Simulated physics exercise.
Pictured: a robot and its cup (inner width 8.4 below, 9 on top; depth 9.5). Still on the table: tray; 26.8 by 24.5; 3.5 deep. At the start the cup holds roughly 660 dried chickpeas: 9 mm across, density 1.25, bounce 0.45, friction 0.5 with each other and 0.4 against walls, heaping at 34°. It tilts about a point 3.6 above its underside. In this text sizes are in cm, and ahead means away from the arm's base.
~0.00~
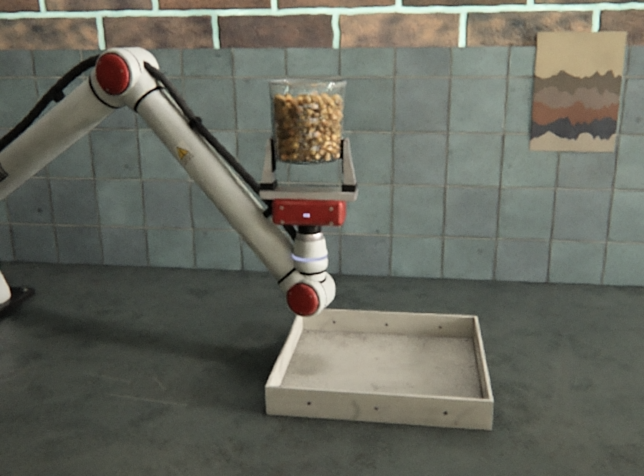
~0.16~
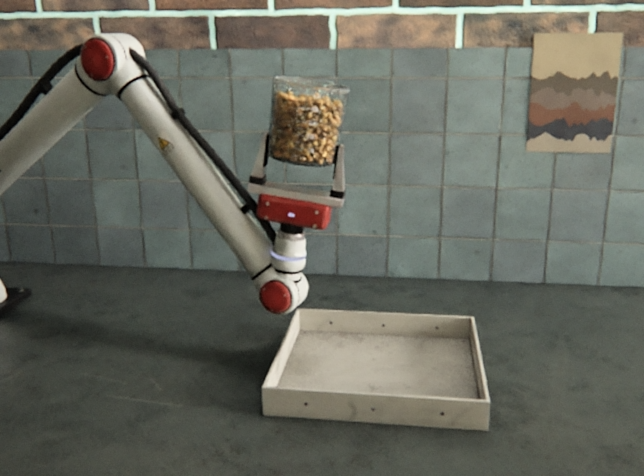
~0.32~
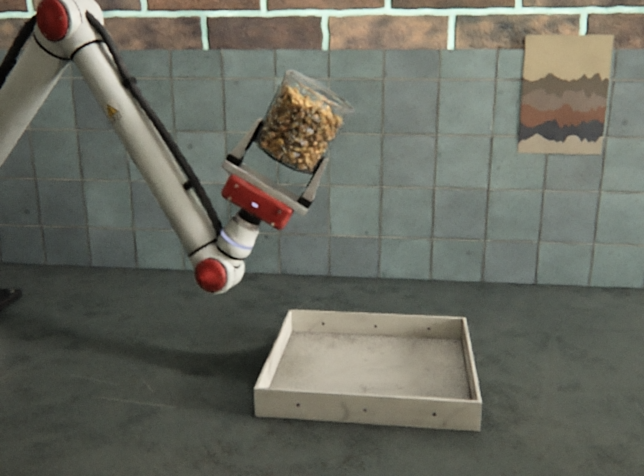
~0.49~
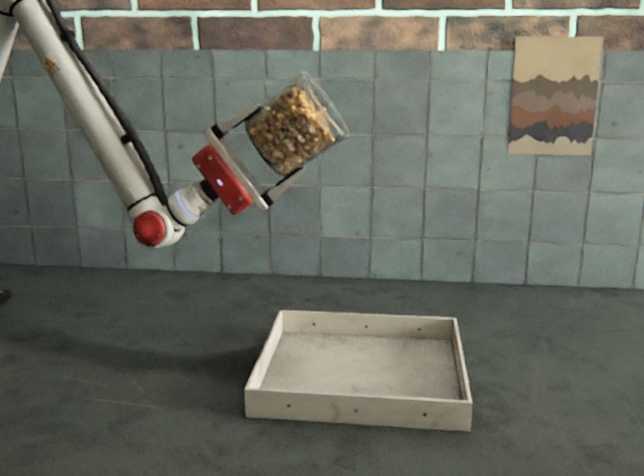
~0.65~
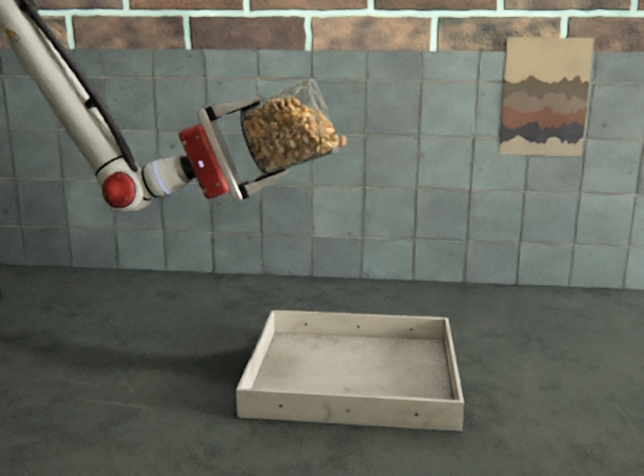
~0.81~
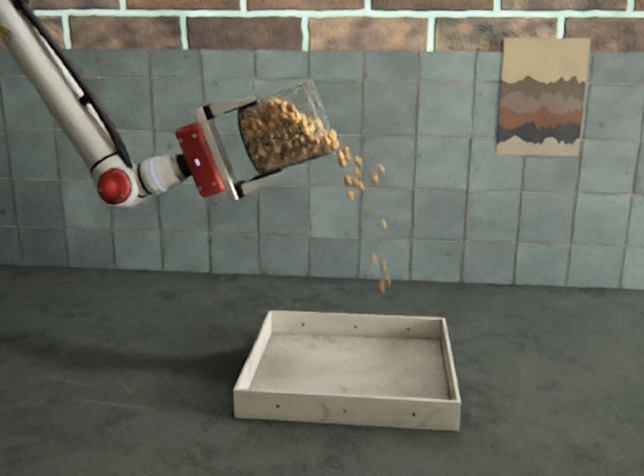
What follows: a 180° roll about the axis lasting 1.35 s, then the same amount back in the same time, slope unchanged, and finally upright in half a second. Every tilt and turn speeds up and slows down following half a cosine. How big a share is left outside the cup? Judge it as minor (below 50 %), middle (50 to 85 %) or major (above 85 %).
Minor.
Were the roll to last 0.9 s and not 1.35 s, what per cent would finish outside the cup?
Then about 20 per cent.
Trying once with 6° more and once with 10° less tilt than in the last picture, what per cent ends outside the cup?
Around 40 percent on the first try, 10 percent on the second.
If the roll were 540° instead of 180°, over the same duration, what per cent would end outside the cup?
I'd put it at about 35 %.
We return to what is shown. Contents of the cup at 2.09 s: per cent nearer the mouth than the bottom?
Something near 40 in a hundred.
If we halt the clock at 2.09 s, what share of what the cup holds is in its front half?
About 40 per cent.
By 2.09 s, tipped 70°, highest piece 37 above the table; 560 in the cup, 77 in the tray, 1 on the table or floor, 19 in flight or on a rim.
By 3.37 s, tipped 70°, highest piece 37 above the table; 507 in the cup, 140 in the tray, 2 on the table or floor, 8 in flight or on a rim.
By 4.21 s, upright, highest piece 39 above the table; 496 in the cup, 157 in the tray, 4 on the table or floor.
By 4.91 s, upright, highest piece 39 above the table; 496 in the cup, 157 in the tray, 4 on the table or floor.
Final count, 496 in the cup, 157 in the tray, 4 on the table or floor. That is 25 % outside the cup.
